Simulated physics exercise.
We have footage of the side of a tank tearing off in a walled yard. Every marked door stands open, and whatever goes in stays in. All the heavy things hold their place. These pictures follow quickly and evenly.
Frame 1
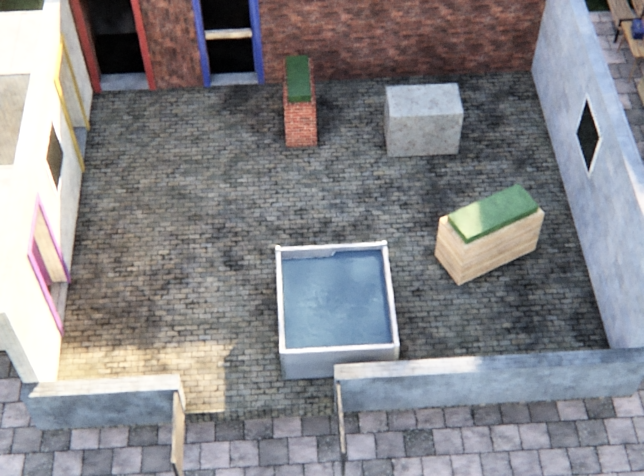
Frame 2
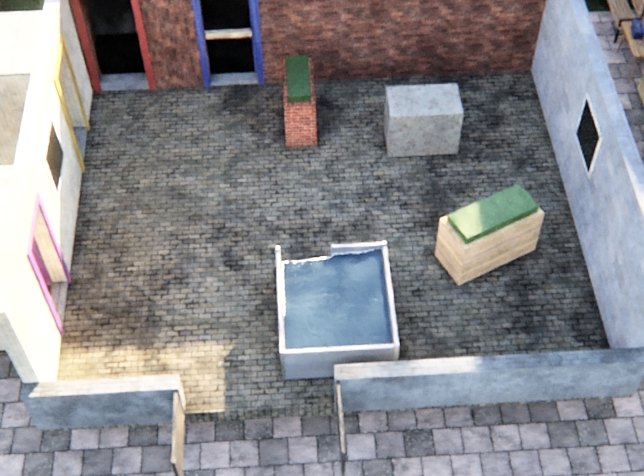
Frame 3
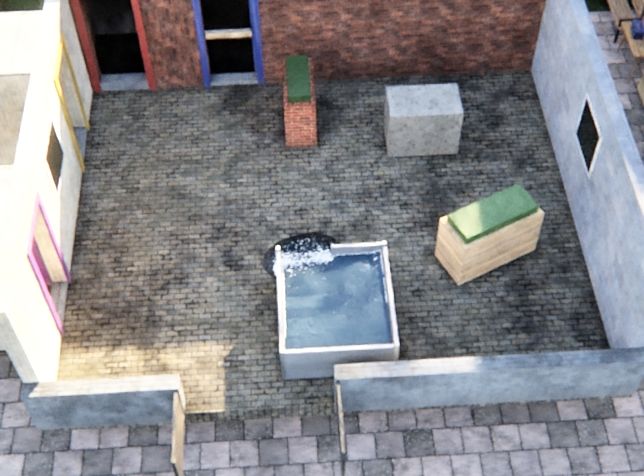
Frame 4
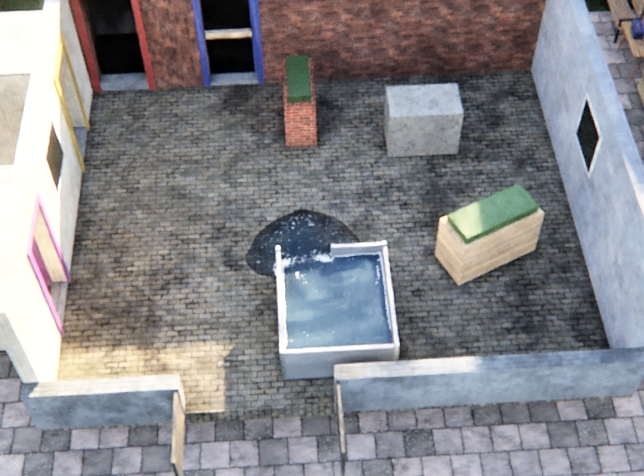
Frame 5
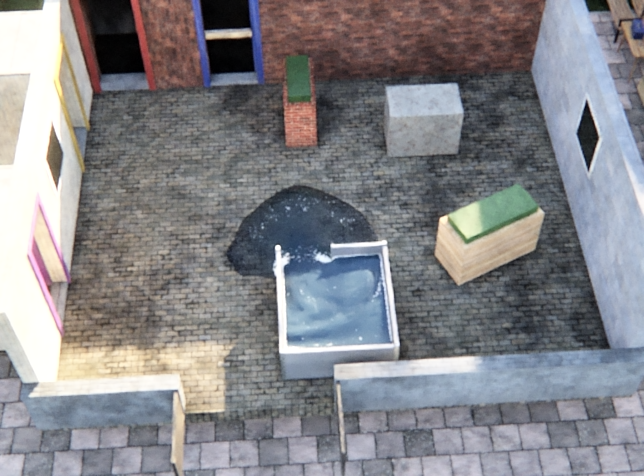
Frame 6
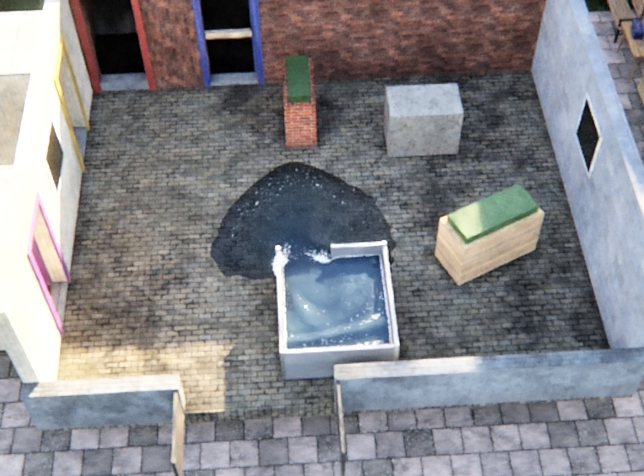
Water pours through a gap in the tank's far side and spreads across the paving.
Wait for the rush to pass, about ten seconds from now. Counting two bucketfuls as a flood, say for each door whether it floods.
The red door holds up fine I think, the blue door gets overrun I think, the purple door holds up fine I think, the yellow door holds up fine I think.
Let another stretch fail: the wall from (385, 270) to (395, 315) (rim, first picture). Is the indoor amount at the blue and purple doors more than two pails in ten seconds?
Taking them in turn, blue ends up below and purple ends up below.
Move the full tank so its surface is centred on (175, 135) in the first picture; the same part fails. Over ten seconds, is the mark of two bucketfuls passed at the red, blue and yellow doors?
Going door by door, the red door breaks the limit, then the blue door comes in under, then the yellow door comes in under.
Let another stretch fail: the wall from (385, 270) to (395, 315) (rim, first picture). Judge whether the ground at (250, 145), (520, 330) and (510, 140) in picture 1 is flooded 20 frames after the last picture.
Untouched, submerged, submerged.
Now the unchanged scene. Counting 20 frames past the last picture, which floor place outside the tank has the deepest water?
Near (112, 92).
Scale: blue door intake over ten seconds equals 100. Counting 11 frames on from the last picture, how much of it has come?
I make it 10 per cent.
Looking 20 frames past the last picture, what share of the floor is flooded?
Near 45 in a hundred.
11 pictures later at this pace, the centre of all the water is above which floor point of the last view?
Near (307, 241).
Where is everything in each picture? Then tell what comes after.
The first frame shows the water tank at (335, 298) is whole and still.
In the second frame, water pours out on the water tank's far side and has run to a hidden place.
In the third frame, water pours out on the water tank's far side and has run to (319, 237).
In the fourth frame, the front is at (314, 215), out from the gap on the water tank's far side.
In the fifth frame, the front is at (295, 190), out from the gap on the water tank's far side.
In the sixth frame, water pours out on the water tank's far side and has run to (290, 167).
A moment on, water covers 20 % of the floor; the red door not reached, the blue door not reached, the purple door not reached, the yellow door not reached.
Next, water covers 35 % of the floor; the red door not reached, the blue door under two buckets in, the purple door not reached, the yellow door not reached.
Then, water covers 45 % of the floor; the red door wet at the sill, nothing in, the blue door over two buckets in, the purple door not reached, the yellow door wet at the sill, nothing in.
Later, water covers 55 % of the floor; the red door wet at the sill, nothing in, the blue door over two buckets in, the purple door not reached, the yellow door wet at the sill, nothing in.
In the end, water covers 80 % of the floor; the red door wet at the sill, nothing in, the blue door over two buckets in, the purple door wet at the sill, nothing in, the yellow door wet at the sill, nothing in.
